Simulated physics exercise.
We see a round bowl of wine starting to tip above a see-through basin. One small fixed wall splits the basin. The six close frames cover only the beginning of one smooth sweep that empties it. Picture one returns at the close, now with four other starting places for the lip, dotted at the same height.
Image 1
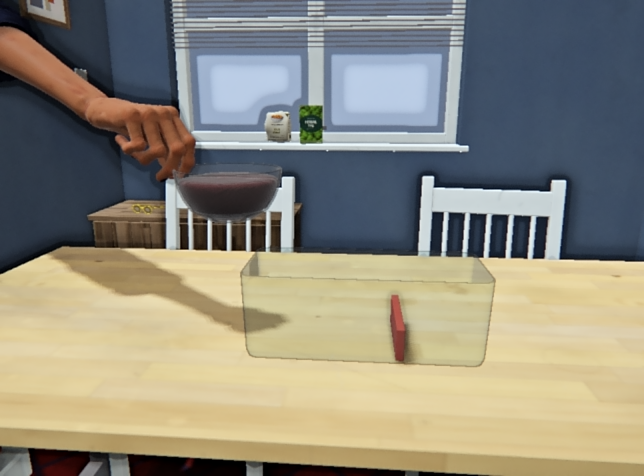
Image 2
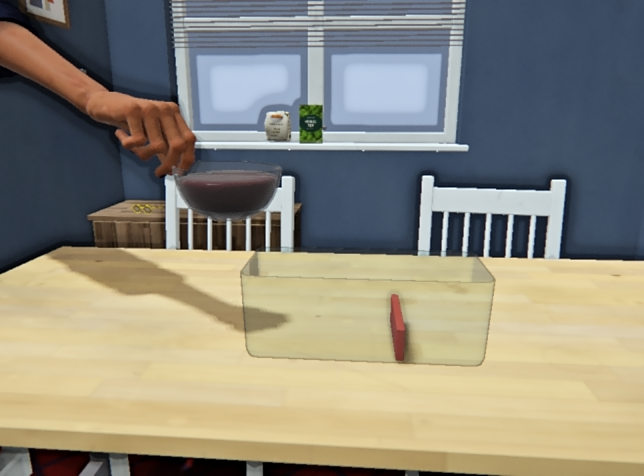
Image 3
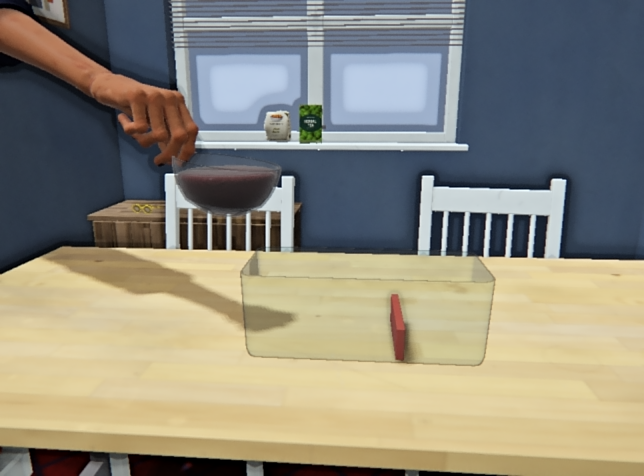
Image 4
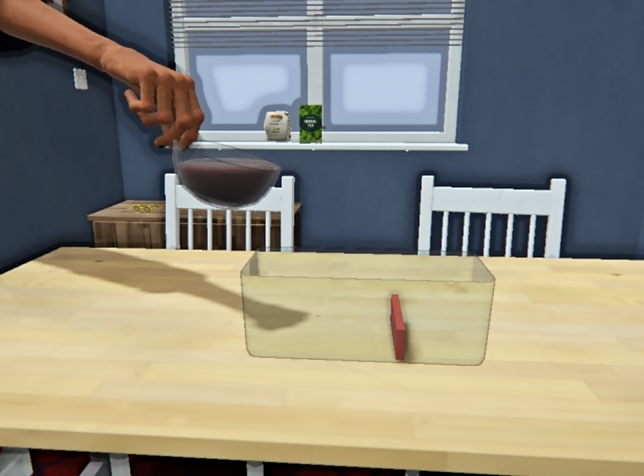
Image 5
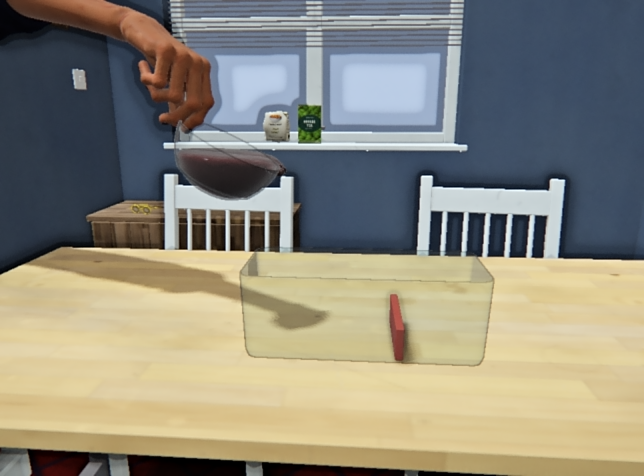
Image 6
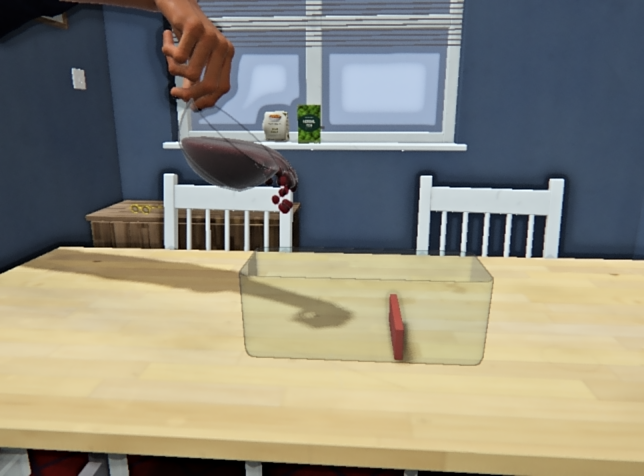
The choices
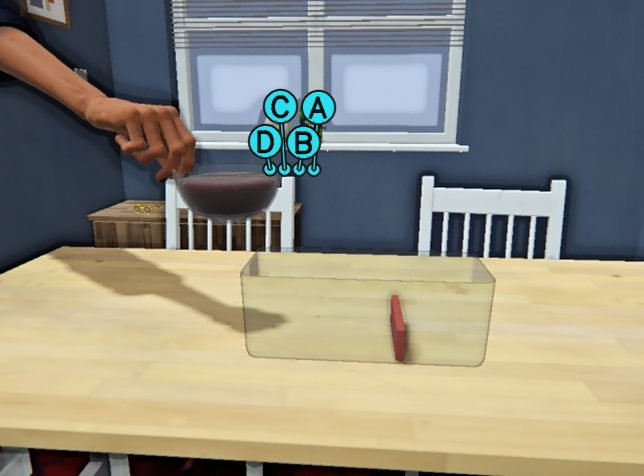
A hand tilts a round bowl of wine rightward above a clear basin, and drops emerge.
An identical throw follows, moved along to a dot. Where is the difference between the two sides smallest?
It is A.
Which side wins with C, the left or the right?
More ends on the left.
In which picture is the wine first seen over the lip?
Picture 5.
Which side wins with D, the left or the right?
The left side.
On the marked copy, A at (313, 169); B at (299, 169); C at (284, 169); D at (270, 169).
For spot A, about 52 % ends left of the wall and 46 % right of it.
For spot B, about 84 % ends left of the wall and 15 % right of it.
For spot C, about 94 % ends left of the wall and 4 % right of it.
For spot D, about 89 % ends left of the wall and 9 % right of it.
